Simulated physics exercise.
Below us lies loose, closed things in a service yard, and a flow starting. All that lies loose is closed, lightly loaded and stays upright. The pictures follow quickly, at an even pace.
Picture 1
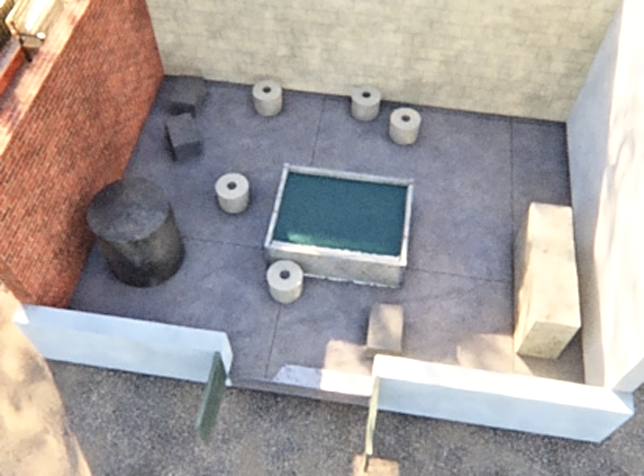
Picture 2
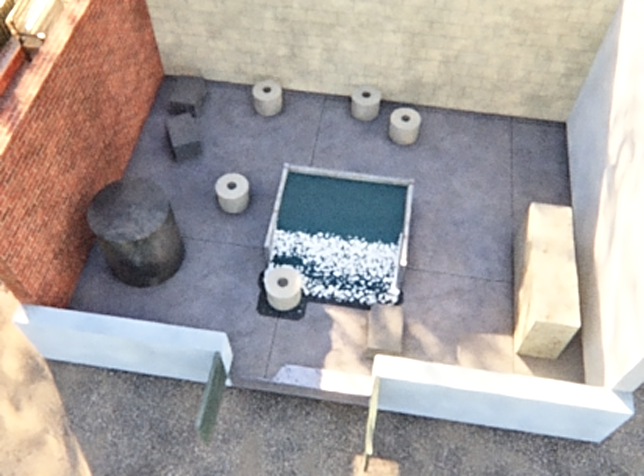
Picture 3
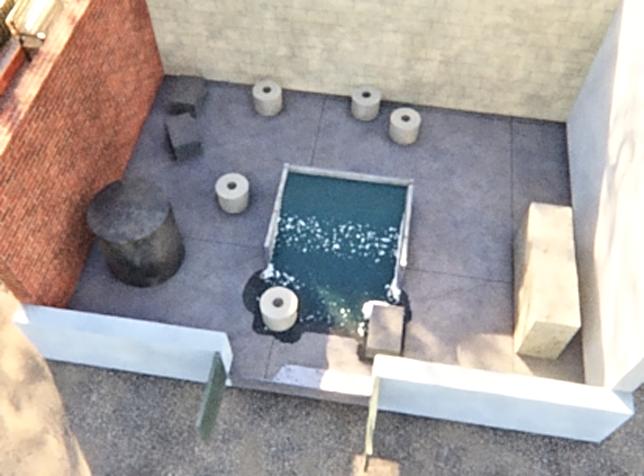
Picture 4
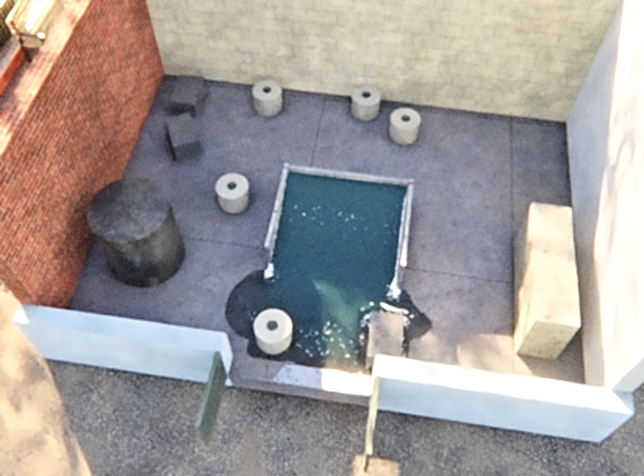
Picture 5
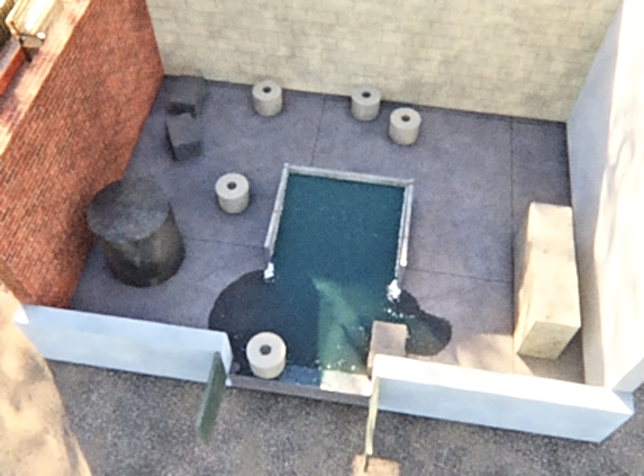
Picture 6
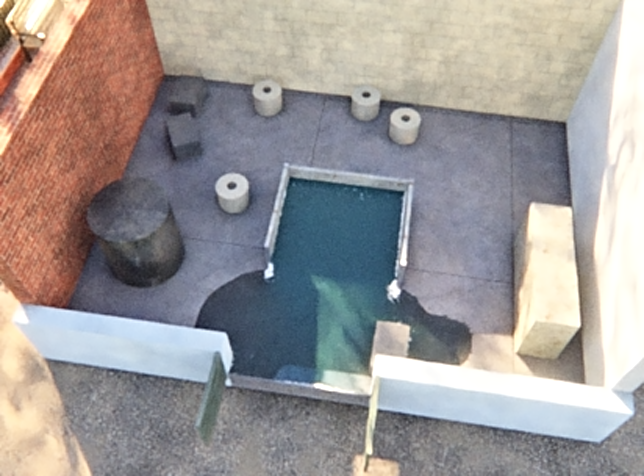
We see a walled yard with a water-filled basin whose near side opens, sending foaming water across the paving toward the gateway, while a pale round block beside it slides toward the entrance and passes out of sight.
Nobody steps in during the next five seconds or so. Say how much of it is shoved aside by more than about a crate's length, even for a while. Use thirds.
That comes to under a third.
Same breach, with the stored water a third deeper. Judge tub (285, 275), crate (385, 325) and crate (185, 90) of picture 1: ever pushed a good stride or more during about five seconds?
As listed: Shifted that much, swept aside, short of that.
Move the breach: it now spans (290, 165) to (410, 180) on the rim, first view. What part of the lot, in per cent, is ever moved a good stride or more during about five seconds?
Some 60 per cent.
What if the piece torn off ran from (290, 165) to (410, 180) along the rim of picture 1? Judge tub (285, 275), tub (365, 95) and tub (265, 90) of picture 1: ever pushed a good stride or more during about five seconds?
In that order: Not that far, yes, pushed that far.
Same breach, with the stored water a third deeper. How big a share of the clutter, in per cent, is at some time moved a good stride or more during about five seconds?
About 20 per cent.
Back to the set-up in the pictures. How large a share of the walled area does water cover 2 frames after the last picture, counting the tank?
About 25 per cent.
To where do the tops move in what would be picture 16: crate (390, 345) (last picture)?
Close to (456, 345).
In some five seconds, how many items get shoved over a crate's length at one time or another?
2 of them.
A moment on, 1 of 8 are well off their spots; 0 afloat.
Next, 2 of 8 are well off their spots; 0 afloat.
Later, 2 of 8 are well off their spots; 0 afloat.
In the end, 2 of 8 are well off their spots, and 2 have been at some point; 0 afloat.
